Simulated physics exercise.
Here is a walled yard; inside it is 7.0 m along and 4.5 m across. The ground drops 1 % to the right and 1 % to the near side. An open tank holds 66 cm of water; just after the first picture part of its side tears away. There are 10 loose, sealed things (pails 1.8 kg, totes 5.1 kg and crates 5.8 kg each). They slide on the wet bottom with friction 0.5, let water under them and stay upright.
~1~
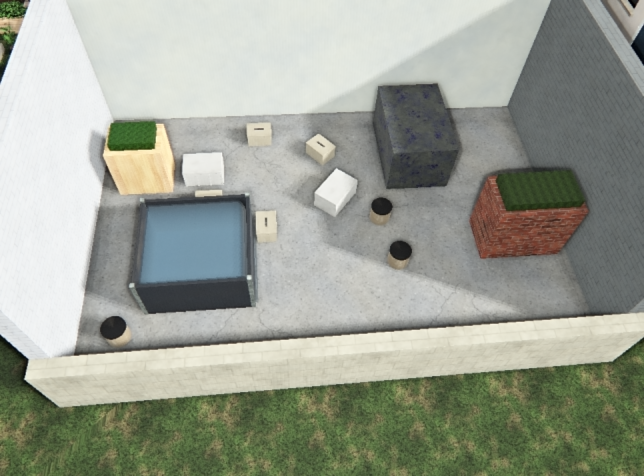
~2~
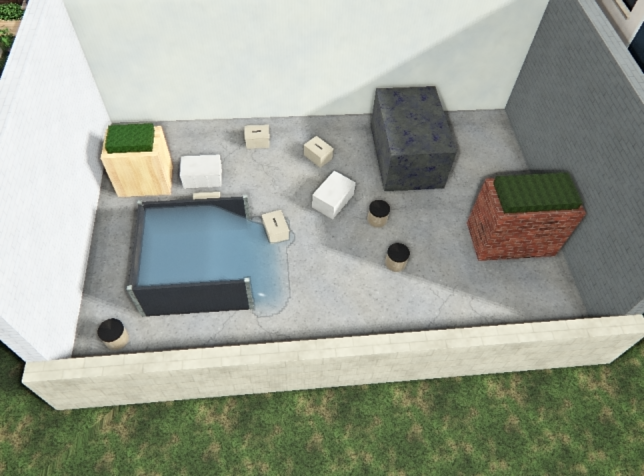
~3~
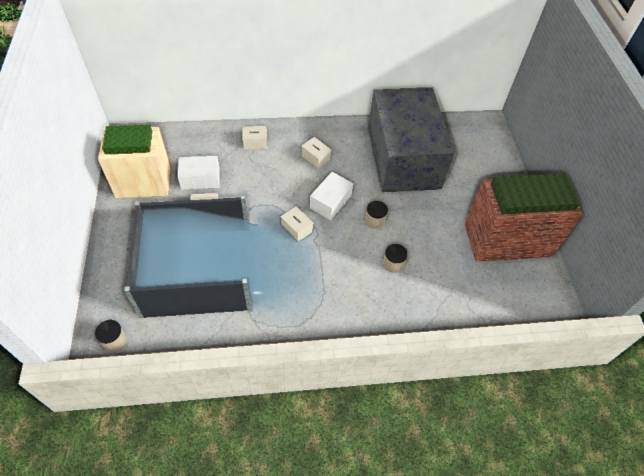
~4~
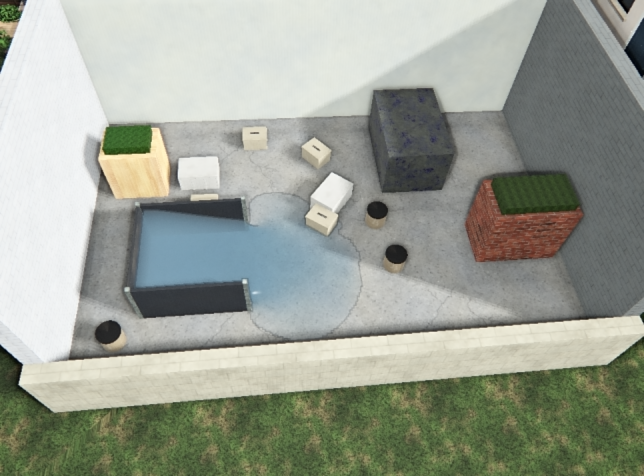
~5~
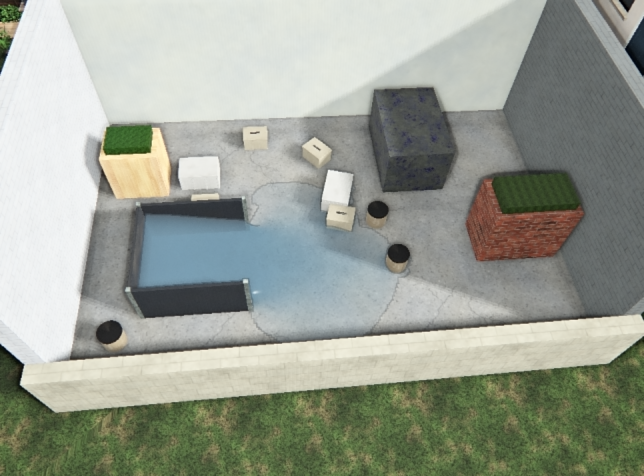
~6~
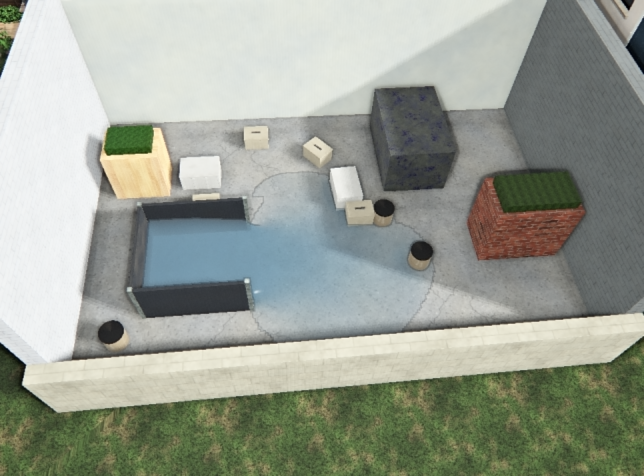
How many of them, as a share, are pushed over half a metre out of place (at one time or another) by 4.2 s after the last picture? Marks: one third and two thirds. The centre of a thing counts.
Share: From one to two thirds.
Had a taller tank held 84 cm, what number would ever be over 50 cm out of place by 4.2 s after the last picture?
In that case 5 of them.
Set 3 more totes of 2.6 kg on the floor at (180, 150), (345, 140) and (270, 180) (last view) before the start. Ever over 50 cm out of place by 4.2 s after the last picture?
In that order: Short of it, past it, under.
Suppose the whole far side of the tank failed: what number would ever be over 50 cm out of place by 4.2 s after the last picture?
Then 8.
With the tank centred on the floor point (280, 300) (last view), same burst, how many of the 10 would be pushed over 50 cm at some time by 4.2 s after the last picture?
Then 3.
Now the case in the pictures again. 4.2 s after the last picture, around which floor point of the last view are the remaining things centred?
Near (329, 190).
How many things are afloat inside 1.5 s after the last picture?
At that moment 5.
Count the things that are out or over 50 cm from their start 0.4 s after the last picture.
4 of them.
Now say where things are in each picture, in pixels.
In the first picture, a tote at (266, 222), on the bottom; a pail at (401, 250) rests on the ground; 1.8 m2 under water; 0 of 10 have shifted.
In the second picture, a tote at (275, 222), on the bottom, 17 cm from its start; a pail at (399, 252), on the bottom; 2.5 m2 under water; 1 of 10 have shifted.
In the third picture, a tote at (297, 220) rests on the ground, 53 cm from its start; a pail at (396, 253) rests on the ground; water covers 3.5 m2; 1 of 10 have shifted.
In the fourth picture, a tote at (322, 216) rests on the ground, 91 cm from its start; a pail at (396, 254) rests on the ground; water covers 4.9 m2; 1 of 10 have shifted.
In the fifth picture, a tote at (341, 213) rests on the ground, 120 cm from its start; a pail at (399, 253), on the bottom; water covers 6.3 m2; 2 of 10 have shifted.
In the sixth picture, a tote at (360, 208), on the bottom, 148 cm from its start; a pail at (422, 250) rests on the ground, 34 cm from its start; water covers 7.7 m2; 4 of 10 have shifted.
Then, 0.4 s after the last picture 4 of 10 are over 50 cm from their spots; 1 afloat.
Then, 1.5 s after the last picture 5 of 10 are over 50 cm from their spots; 5 afloat.
Then, 2.8 s after the last picture 4 of 10 are over 50 cm from their spots; 4 afloat.
Then, 4.2 s after the last picture 5 of 10 are over 50 cm from their spots, and 5 have been at some point; 4 afloat.
